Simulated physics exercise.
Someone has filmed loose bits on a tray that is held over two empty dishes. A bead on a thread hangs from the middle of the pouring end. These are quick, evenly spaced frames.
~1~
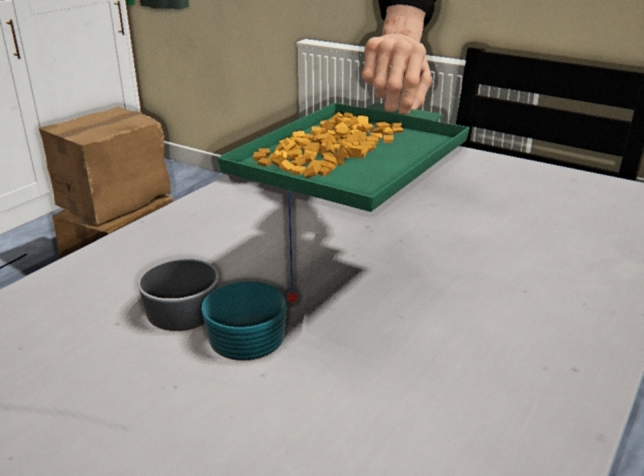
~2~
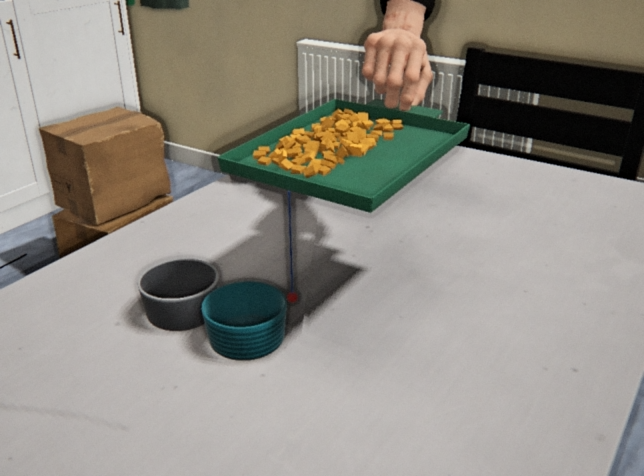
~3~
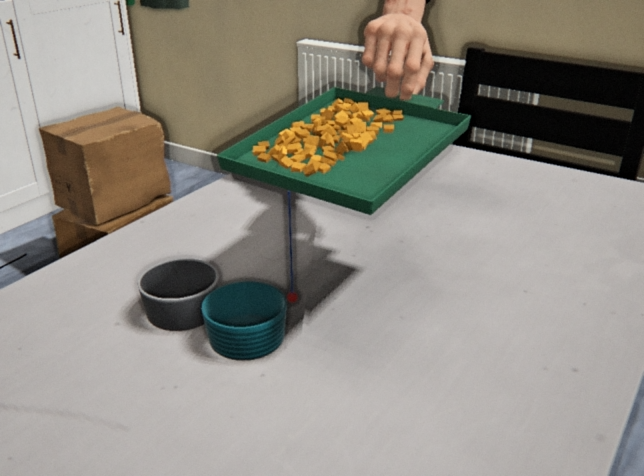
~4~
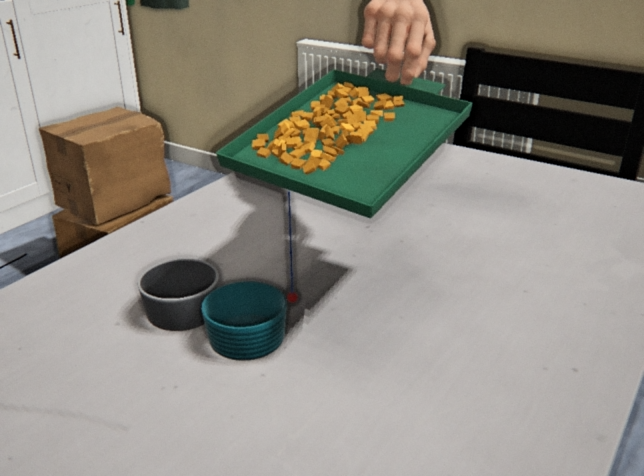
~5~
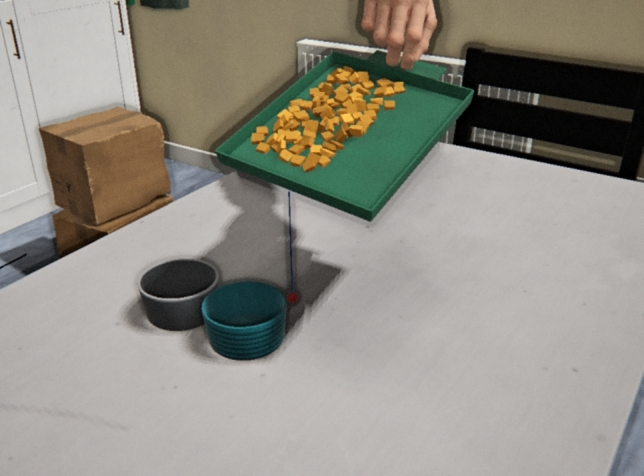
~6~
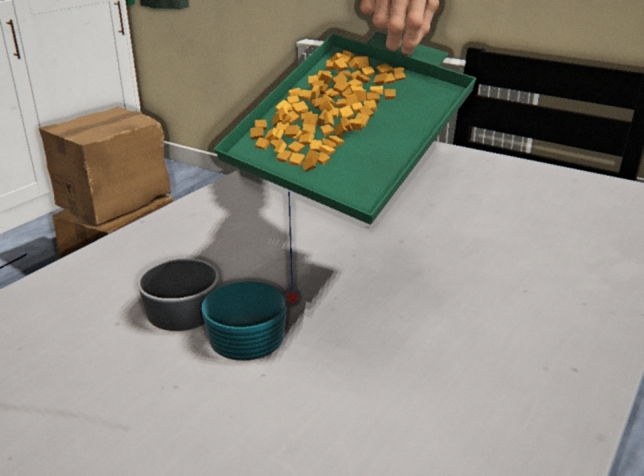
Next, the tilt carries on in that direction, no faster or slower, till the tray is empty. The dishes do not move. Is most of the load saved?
In the dishes lies only the smaller part of it.
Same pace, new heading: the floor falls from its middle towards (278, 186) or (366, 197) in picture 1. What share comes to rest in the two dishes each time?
First some 50, then 0 per cent.
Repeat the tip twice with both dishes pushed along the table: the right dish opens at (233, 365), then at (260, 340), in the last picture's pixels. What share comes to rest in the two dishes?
In turn 0 and 20 in a hundred.
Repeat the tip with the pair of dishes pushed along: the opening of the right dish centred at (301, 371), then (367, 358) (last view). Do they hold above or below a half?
The first try: Less than half. The second: Most of it.
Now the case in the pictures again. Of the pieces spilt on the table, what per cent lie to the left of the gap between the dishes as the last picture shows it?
Some 0 per cent.
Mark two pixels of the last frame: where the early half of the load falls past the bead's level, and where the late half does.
The first part at (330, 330); the rest at (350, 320).
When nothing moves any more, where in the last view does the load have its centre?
At about (344, 391).
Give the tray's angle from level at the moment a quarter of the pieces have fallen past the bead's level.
At about 85°.
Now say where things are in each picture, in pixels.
Corners of the pouring end at (220, 157) and (371, 196), level; middle of the load at (331, 139), small crackers; left dish at (152, 310); right dish at (219, 339); bead on its thread at (292, 297), in the first picture.
Corners of the pouring end at (220, 157) and (371, 197), level; middle of the load at (331, 137), in the second picture.
Corners of the pouring end at (220, 155) and (371, 200), tipped barely, lowest at the right corner; middle of the load at (331, 130), in the third picture.
Corners of the pouring end at (219, 152) and (371, 204), tipped a little, lowest at the right corner; middle of the load at (331, 120), in the fourth picture.
Corners of the pouring end at (218, 150) and (371, 209), tipped clearly, lowest at the right corner; middle of the load at (330, 110), in the fifth picture.
Corners of the pouring end at (217, 148) and (370, 213), tipped clearly, lowest at the right corner; middle of the load at (330, 101); left dish at (152, 310); right dish at (219, 339), in the sixth picture.
Soon, tray tipped steeply; nearly all on the tray; a small part in the air.
A while on, tray tipped past a quarter turn; about a third on the tray; about half outside both; a small part in the air.
Towards the end, tray tipped past a quarter turn; all outside both.
Finally, tray tipped past a quarter turn; none in the right dish; none in the left dish; all outside both.
